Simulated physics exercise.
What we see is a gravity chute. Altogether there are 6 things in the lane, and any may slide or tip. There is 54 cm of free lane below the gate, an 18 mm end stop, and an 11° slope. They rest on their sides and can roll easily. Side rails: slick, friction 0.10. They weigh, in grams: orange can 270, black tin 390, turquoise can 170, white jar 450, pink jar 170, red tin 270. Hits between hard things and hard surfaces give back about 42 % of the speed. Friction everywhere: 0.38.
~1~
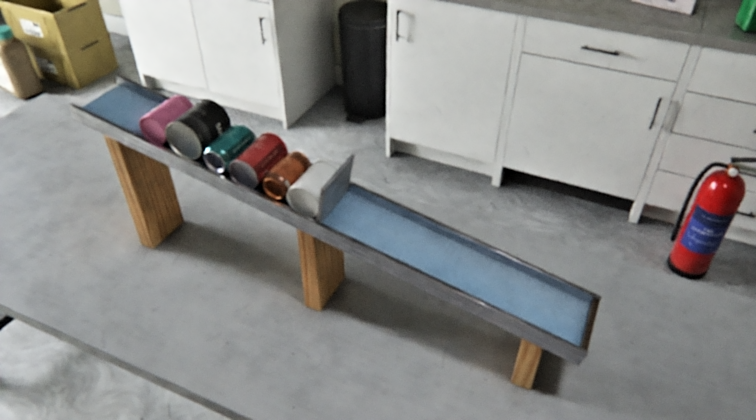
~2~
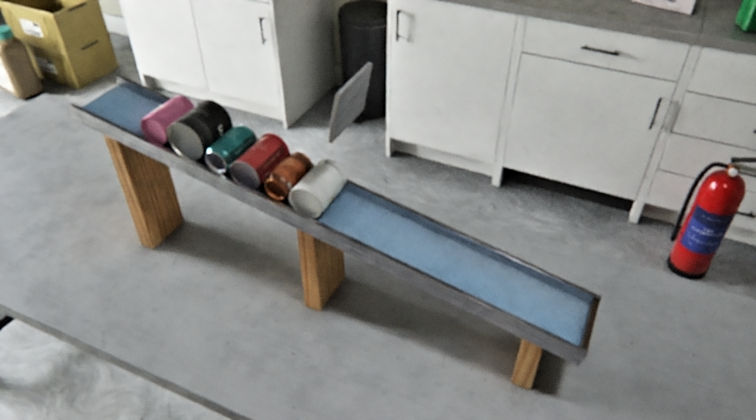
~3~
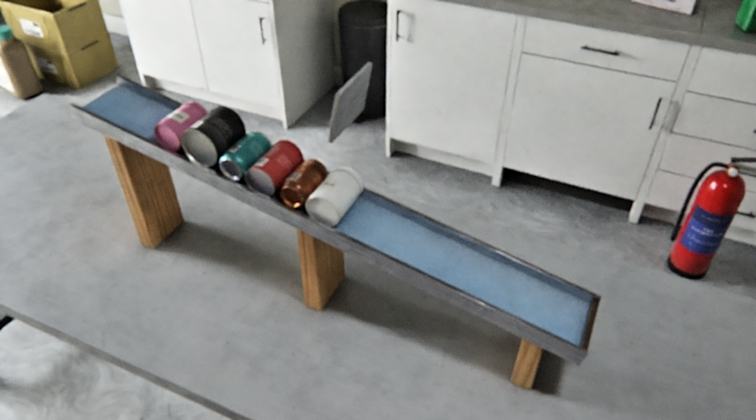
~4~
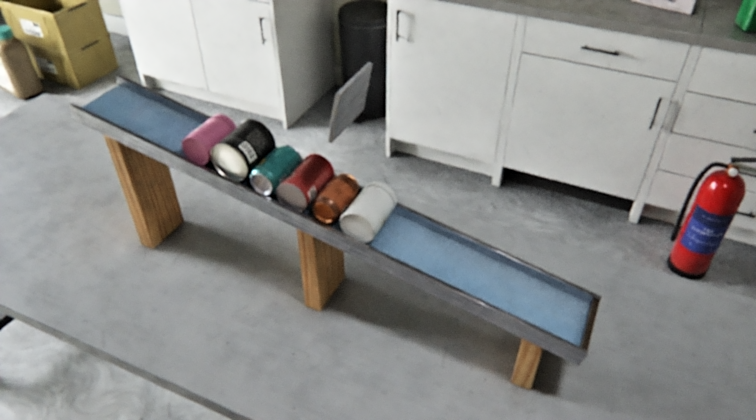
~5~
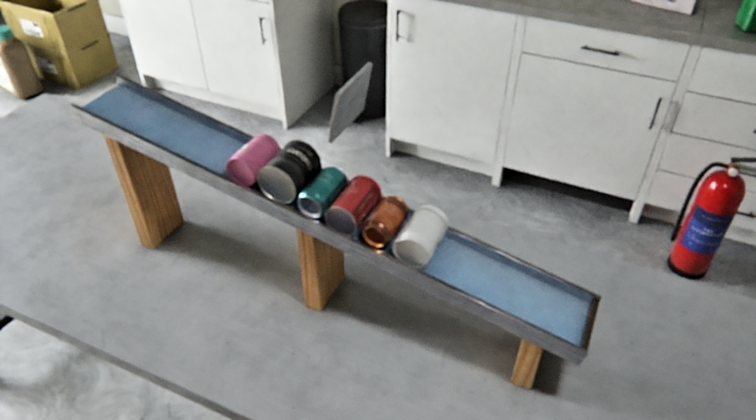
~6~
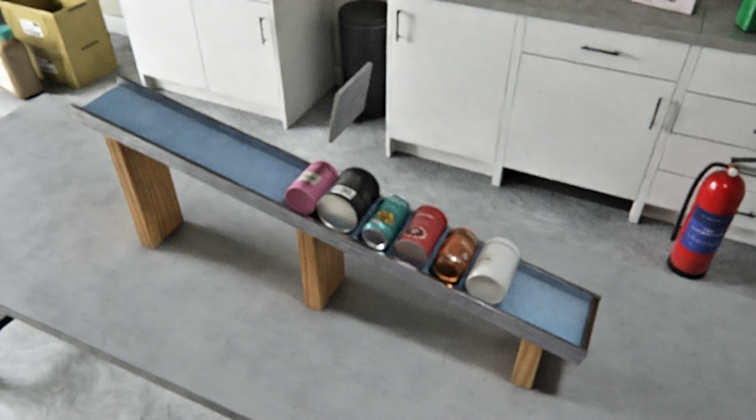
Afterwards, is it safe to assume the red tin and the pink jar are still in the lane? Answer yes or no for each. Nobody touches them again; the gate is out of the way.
Red tin: Yes; pink jar: Yes.
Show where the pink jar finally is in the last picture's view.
At roughly (462, 258).
Then, 0.20 s past the last view, pink jar near (395, 226); red tin near (515, 281).
Then, 1.00 s past the last view, orange can and white jar now over the stop; pink jar not moving near (466, 260); red tin not moving near (581, 307).
Then, 2.40 s past the last view, pink jar not moving near (463, 259); red tin not moving near (578, 307); black tin not moving.
Finally, over the stop, orange can and white jar; the other 4 in the lane. In the last view, red tin near (576, 308), pink jar near (462, 258).
